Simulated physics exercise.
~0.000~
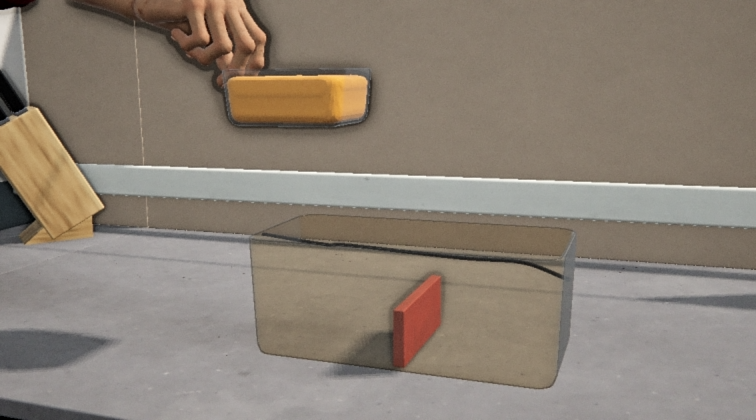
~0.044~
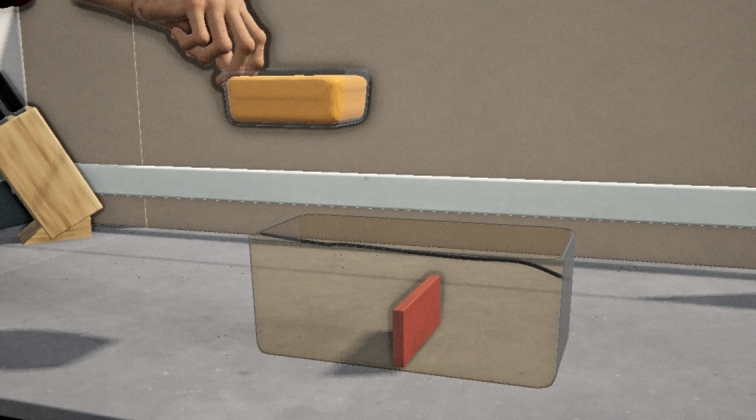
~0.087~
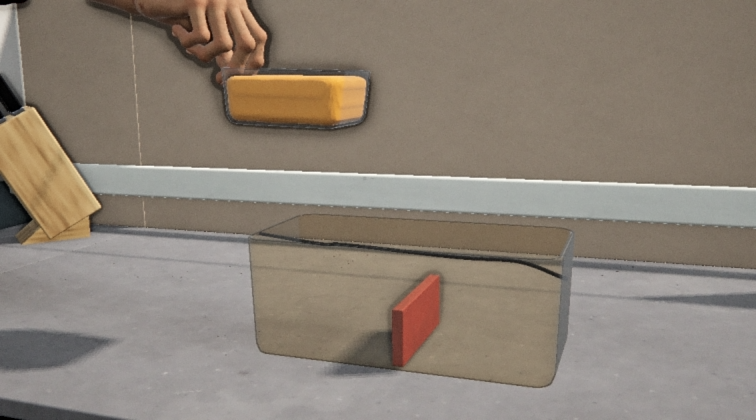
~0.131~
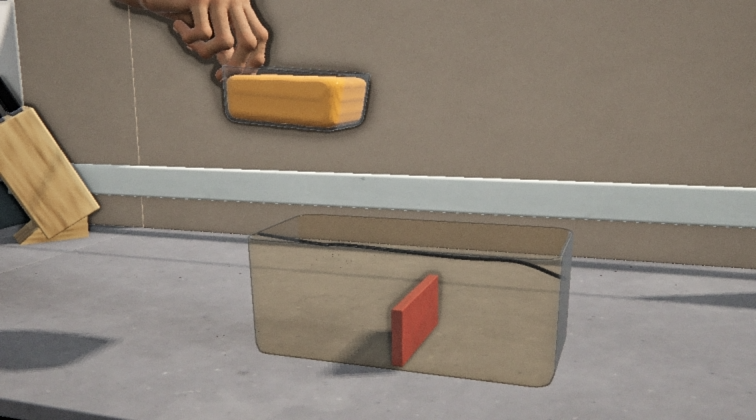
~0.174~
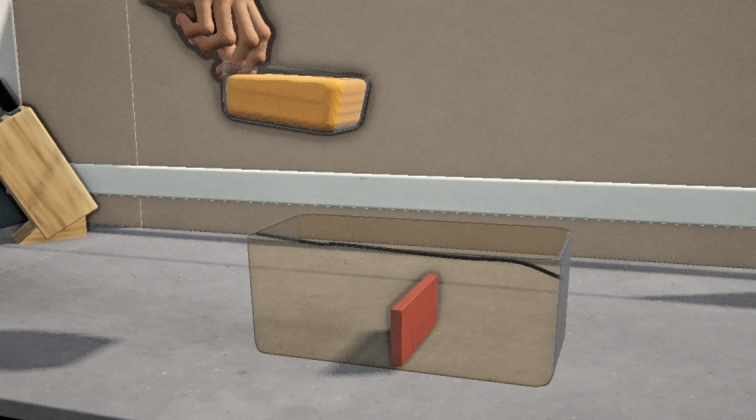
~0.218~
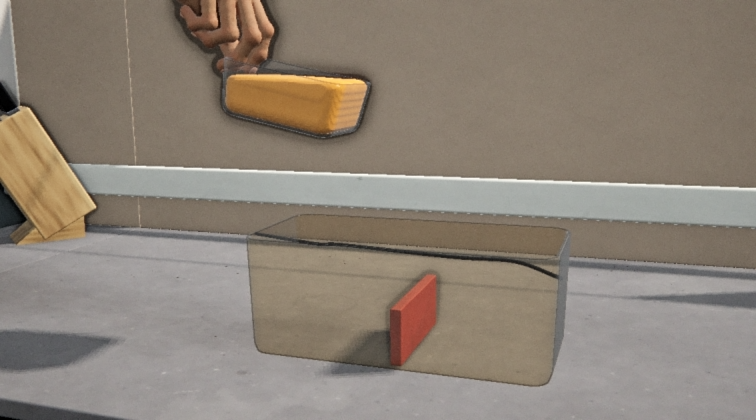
On a grey countertop beside a knife block, a hand holds an oblong orange tub above a clear long basin with a low red wall inside, and slowly tilts the tub slightly to the right while the basin stays still.
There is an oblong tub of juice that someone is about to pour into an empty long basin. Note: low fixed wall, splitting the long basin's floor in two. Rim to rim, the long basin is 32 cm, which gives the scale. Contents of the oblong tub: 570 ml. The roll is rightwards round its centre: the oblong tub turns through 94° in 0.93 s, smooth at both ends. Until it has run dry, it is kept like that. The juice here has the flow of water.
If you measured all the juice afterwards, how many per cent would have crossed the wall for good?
Around 57 per cent would have crossed.
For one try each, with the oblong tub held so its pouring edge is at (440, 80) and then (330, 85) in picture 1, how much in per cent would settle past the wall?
The first try gives around 95 percent, the second around 0 percent.
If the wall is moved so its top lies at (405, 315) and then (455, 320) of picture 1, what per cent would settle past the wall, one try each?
Respectively 70 and 10 %.
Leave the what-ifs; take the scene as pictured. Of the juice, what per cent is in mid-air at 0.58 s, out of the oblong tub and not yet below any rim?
Around 44 percent.
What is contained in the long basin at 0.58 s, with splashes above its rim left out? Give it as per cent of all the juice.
At that time the basin holds about 20 per cent of the liquid.
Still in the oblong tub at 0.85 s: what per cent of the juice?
Around 7 percent of it.
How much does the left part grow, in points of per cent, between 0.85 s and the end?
12 %.
By 0.58 s the tilt is 65° and 37 per cent is still to pour, 6 is left of the wall and 14 right of it.
By 0.85 s the tilt is 92° and 7 per cent is still to pour, 30 is left of the wall and 57 right of it.
By 1.13 s the tilt is 94° and 1 per cent is still to pour, 39 is left of the wall and 57 right of it.
By 1.43 s the tilt is 94° and 0 per cent is still to pour, 42 is left of the wall and 57 right of it.
At rest 42 per cent lies left of the wall, 57 right of it and 2 outside.
